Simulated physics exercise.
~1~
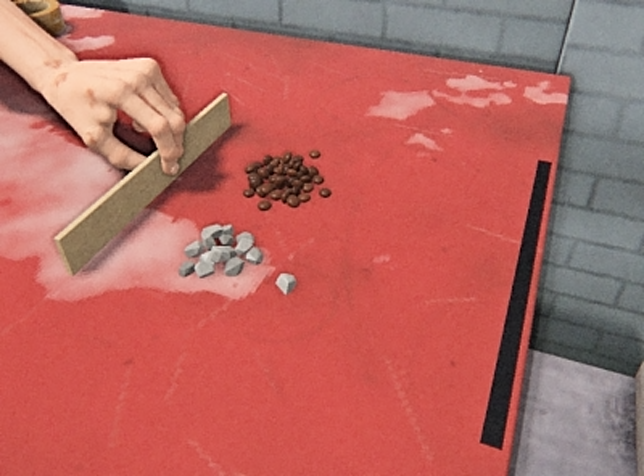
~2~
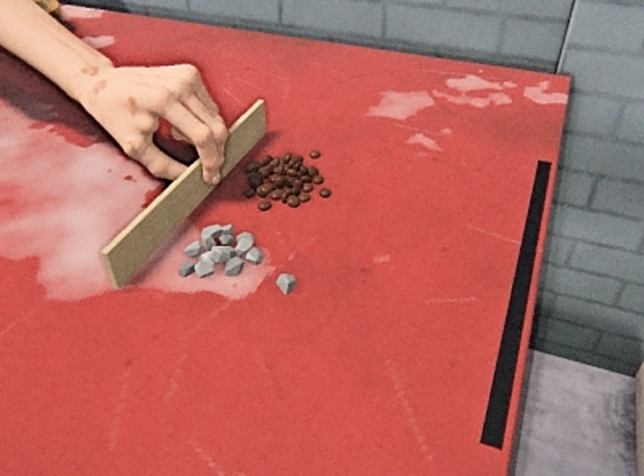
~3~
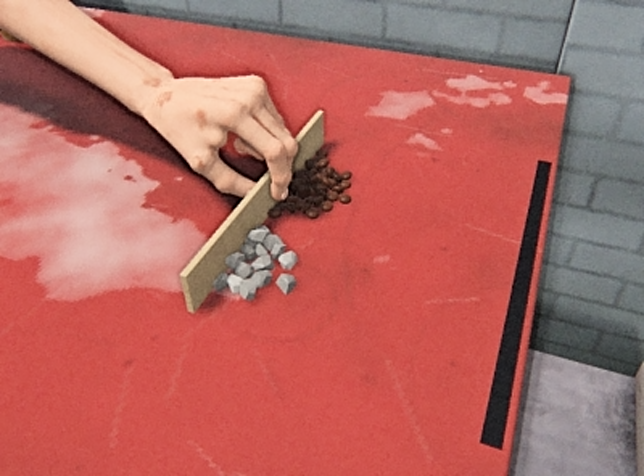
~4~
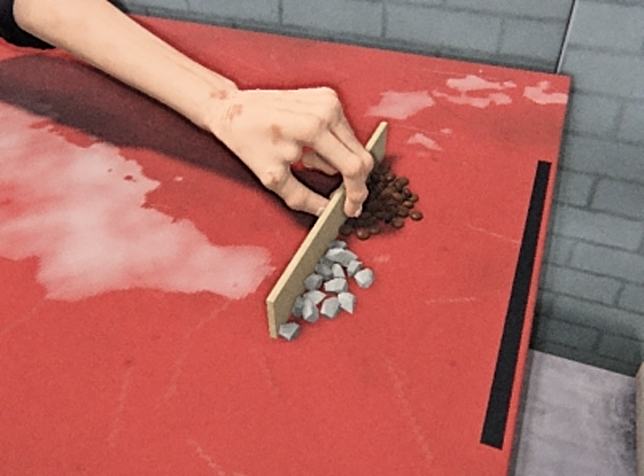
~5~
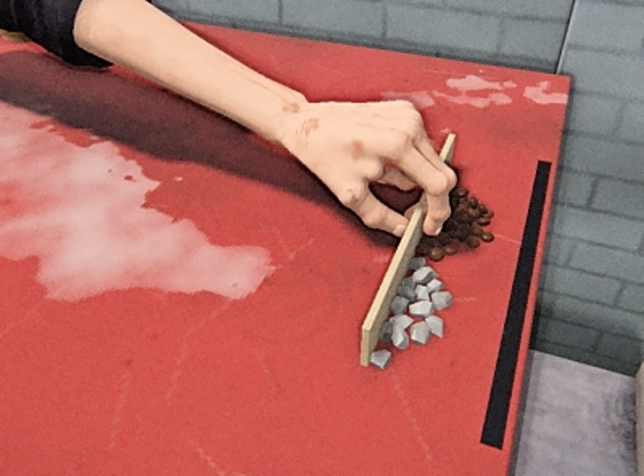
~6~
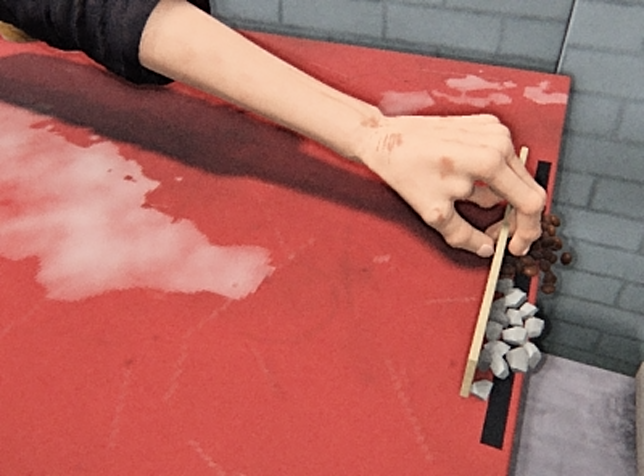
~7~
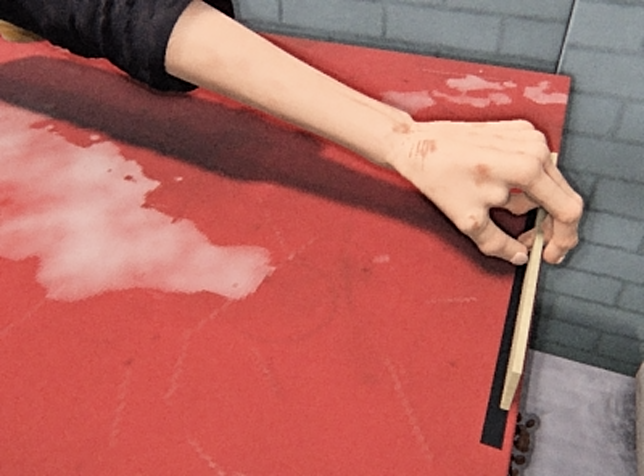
On a red tabletop, a hand pushing a card moves grey chunks and brown beads rightward past black tape and off the edge.
